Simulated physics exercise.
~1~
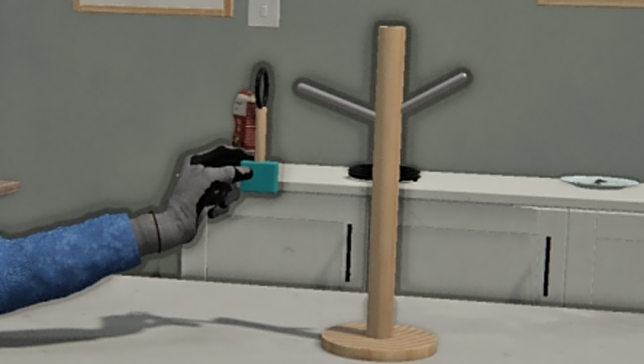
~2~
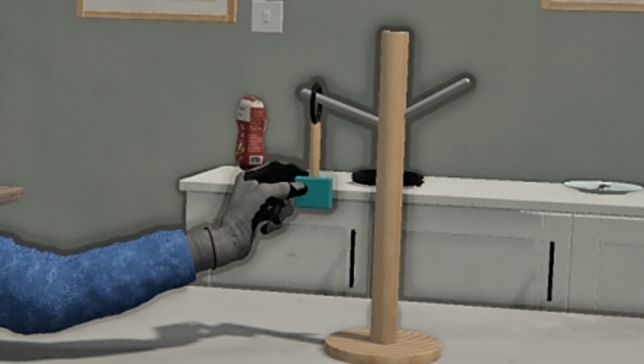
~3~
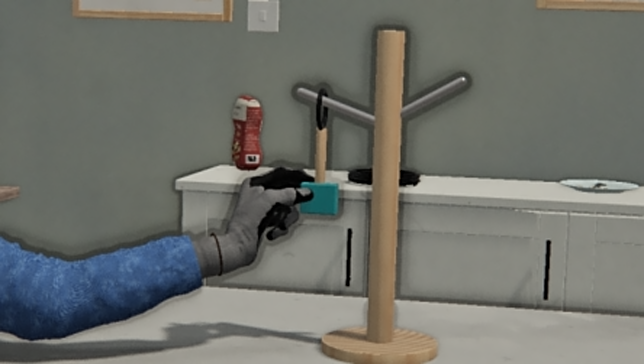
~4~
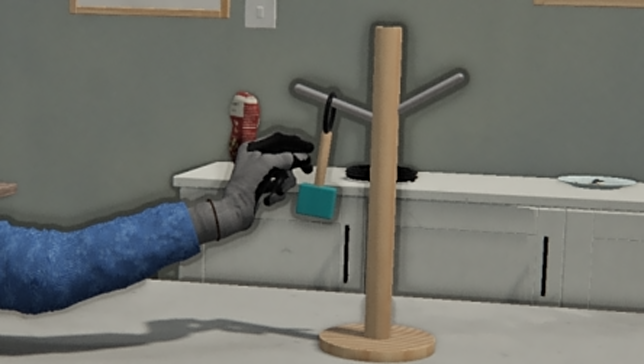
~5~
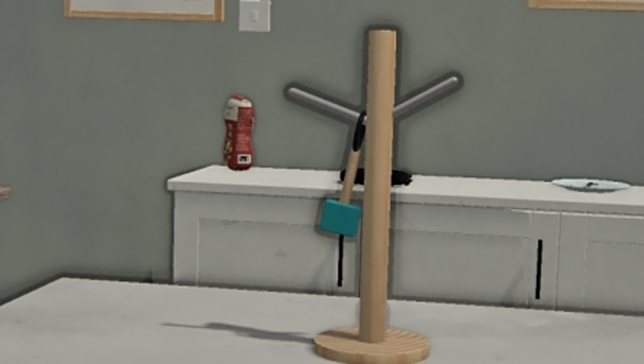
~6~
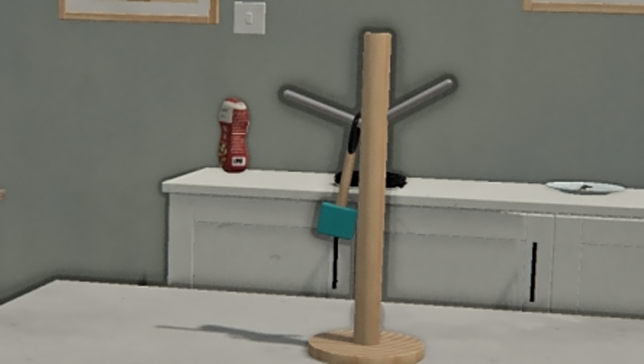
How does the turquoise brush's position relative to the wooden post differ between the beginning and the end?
At the beginning the brush is held in the gloved hand well to the left of the post. At the end it hangs lower and farther right, from the left peg close beside the post.
